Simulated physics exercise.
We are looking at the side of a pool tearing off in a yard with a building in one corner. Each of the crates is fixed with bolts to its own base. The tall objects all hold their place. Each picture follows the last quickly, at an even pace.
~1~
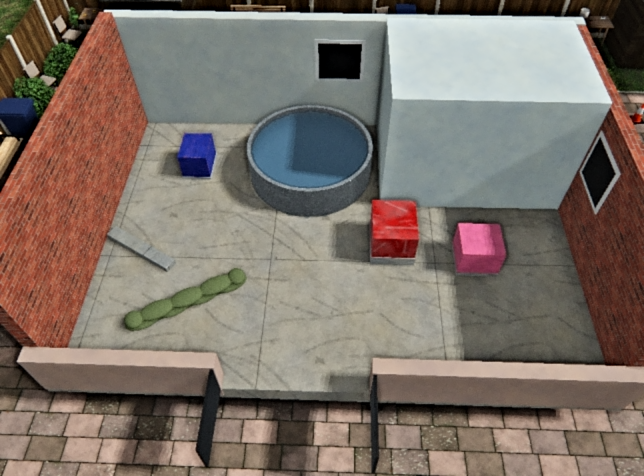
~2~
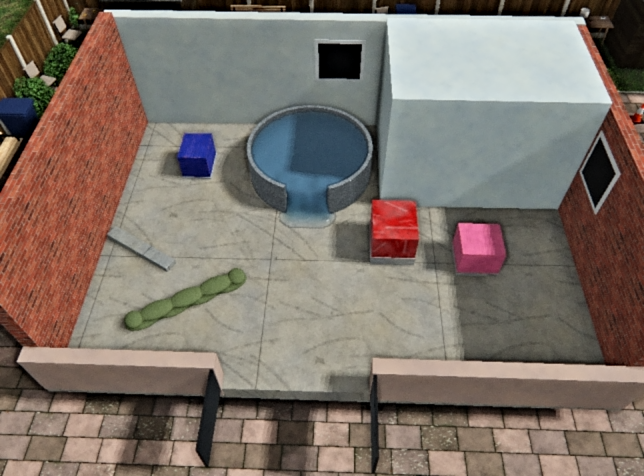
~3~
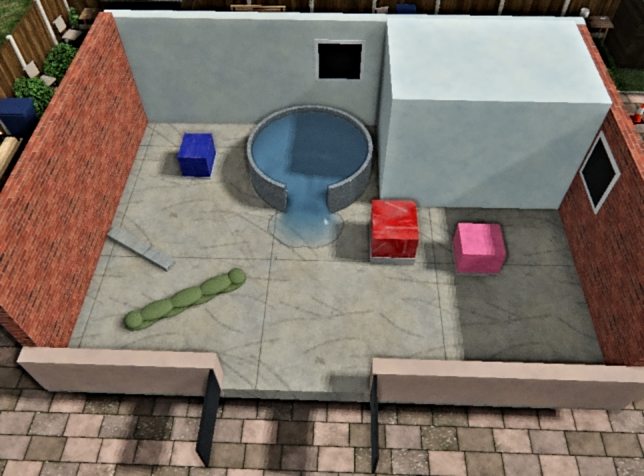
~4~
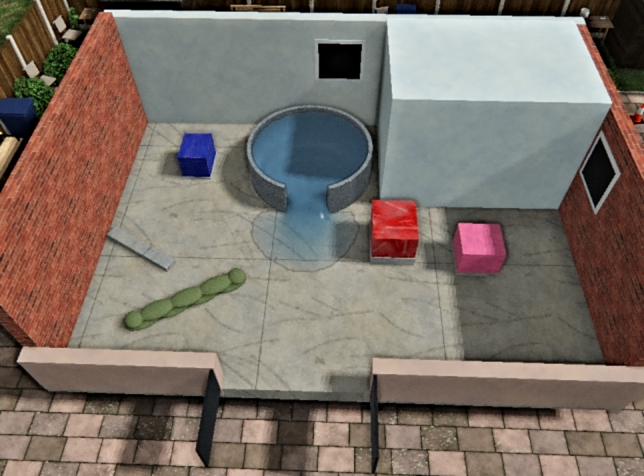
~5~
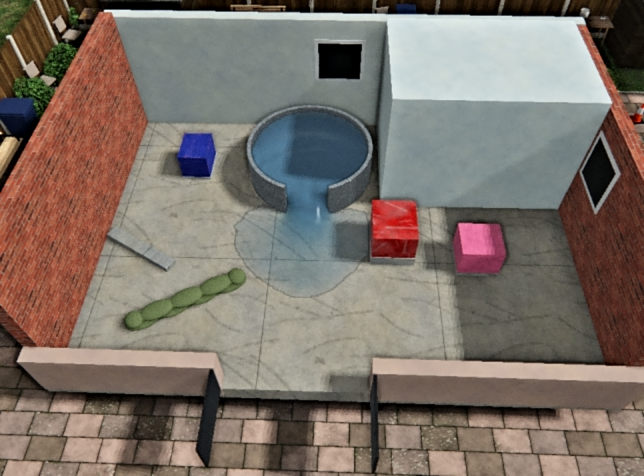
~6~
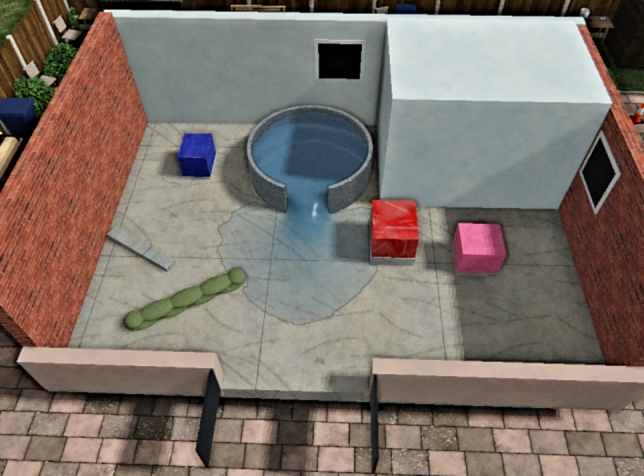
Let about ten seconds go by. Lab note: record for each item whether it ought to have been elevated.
In the end the red crate ends up dry, the blue crate ends up dry, the pink crate ends up dry.
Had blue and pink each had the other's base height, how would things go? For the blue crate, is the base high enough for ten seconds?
I'd say the blue crate is unharmed.
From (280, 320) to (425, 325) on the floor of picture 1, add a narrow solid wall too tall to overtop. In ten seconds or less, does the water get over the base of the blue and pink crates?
Next, the blue crate is inundated, but the pink crate is inundated.
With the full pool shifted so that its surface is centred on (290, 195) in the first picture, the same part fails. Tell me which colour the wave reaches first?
Pink one.
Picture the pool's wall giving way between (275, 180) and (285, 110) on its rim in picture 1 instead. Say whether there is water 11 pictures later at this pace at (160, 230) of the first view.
Answer: Wet.
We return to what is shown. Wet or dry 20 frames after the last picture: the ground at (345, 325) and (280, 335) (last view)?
In order: Submerged and submerged.
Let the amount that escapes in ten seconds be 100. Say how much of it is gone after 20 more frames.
Near 45 in a hundred, I reckon.
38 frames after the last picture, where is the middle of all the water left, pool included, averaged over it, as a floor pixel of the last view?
My reading is close to (308, 232).
A moment on, water covers 25 % of the floor; the red crate water round its plinth, the blue crate not reached, the pink crate not reached.
Next, water covers 35 % of the floor; the red crate water round its plinth, the blue crate not reached, the pink crate not reached.
Then, water covers 50 % of the floor; the red crate water round its plinth, the blue crate not reached, the pink crate not reached.
Later, water covers 60 % of the floor; the red crate water round its plinth, the blue crate not reached, the pink crate water round its plinth.
In the end, water covers 80 % of the floor; the red crate stayed above the water, the blue crate stayed above the water, the pink crate stayed above the water.
